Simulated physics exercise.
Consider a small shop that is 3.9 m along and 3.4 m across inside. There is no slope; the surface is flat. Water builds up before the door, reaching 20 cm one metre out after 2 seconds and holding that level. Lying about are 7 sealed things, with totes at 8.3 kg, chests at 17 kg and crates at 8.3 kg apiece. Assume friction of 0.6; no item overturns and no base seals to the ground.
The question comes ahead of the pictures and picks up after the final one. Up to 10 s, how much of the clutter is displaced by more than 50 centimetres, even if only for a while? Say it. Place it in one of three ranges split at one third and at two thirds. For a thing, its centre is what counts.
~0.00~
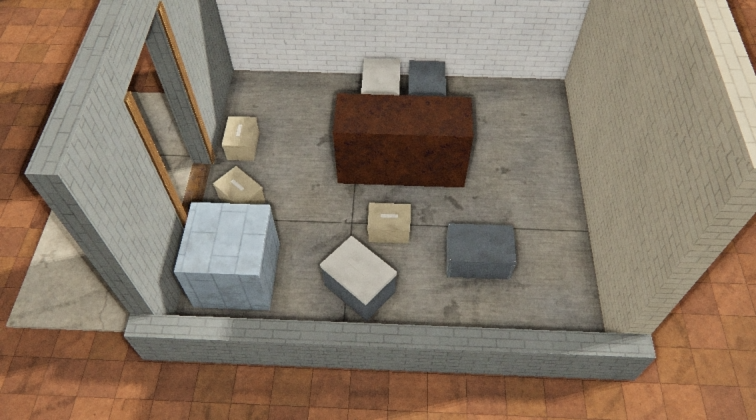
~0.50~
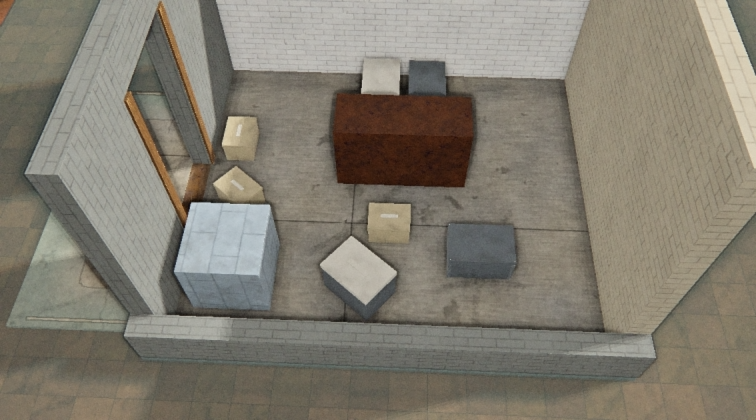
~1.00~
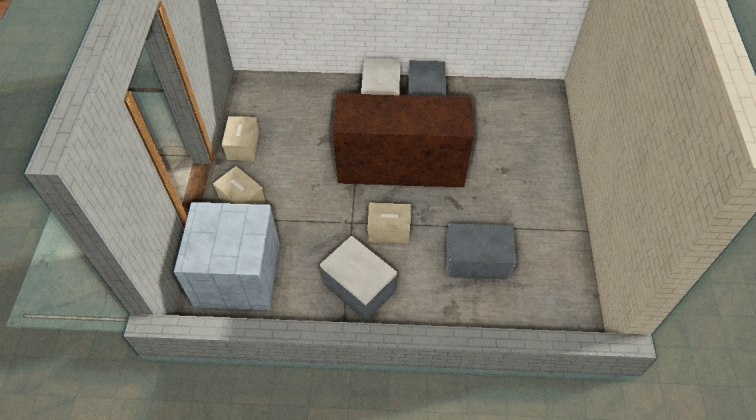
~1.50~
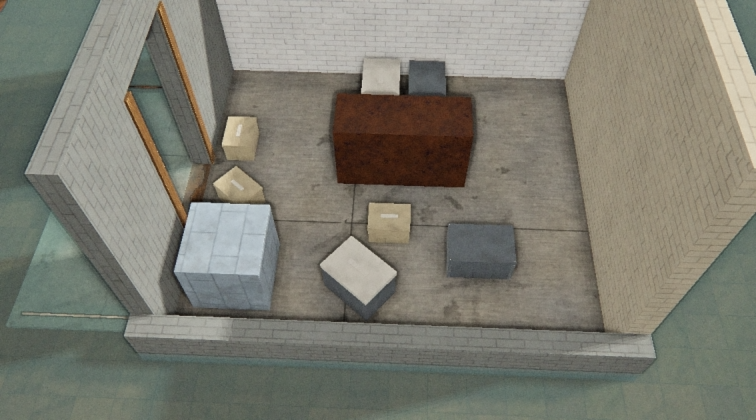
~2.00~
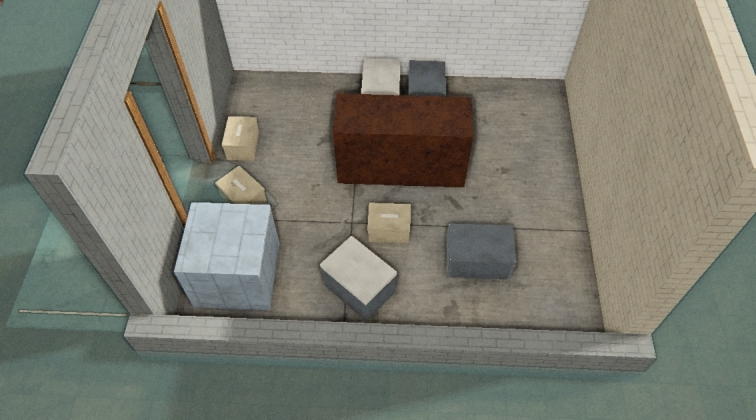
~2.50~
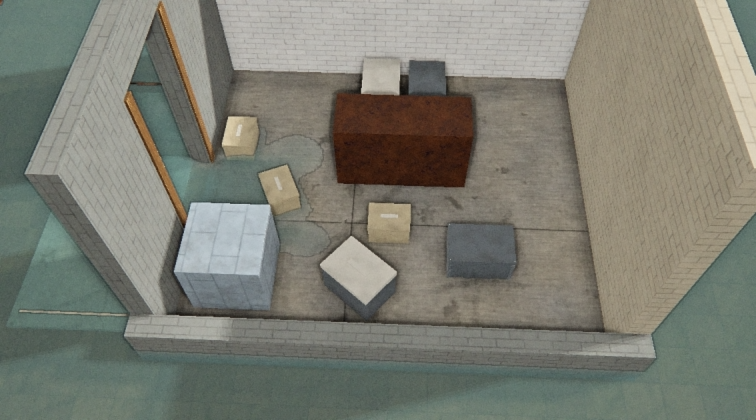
Middle band: A third to two thirds.
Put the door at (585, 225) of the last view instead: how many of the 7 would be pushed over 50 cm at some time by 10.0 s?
In that case the number is 5.
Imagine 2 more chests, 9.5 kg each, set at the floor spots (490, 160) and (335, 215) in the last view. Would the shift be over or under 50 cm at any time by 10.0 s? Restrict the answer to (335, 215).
Result: Exceeded.
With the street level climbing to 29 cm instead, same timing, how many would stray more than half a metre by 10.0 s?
Count under that change: 6.
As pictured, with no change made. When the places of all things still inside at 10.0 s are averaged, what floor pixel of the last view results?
Roughly at (427, 147).
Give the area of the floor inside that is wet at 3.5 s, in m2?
I'd put it close to 4.0 m2.
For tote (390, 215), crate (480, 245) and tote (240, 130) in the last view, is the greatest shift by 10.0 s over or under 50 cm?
Taking them in turn, the first is beyond the limit, the second beyond the limit and the third beyond the limit.
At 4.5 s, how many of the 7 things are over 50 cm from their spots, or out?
2.
After 3.5 s 1 of 7 are over 50 cm from their spots; 0 afloat.
After 4.5 s 2 of 7 are over 50 cm from their spots; 1 afloat.
After 7.0 s 3 of 7 are over 50 cm from their spots; 3 afloat.
After 10.0 s 4 of 7 are over 50 cm from their spots, and 4 have been at some point; 6 afloat.
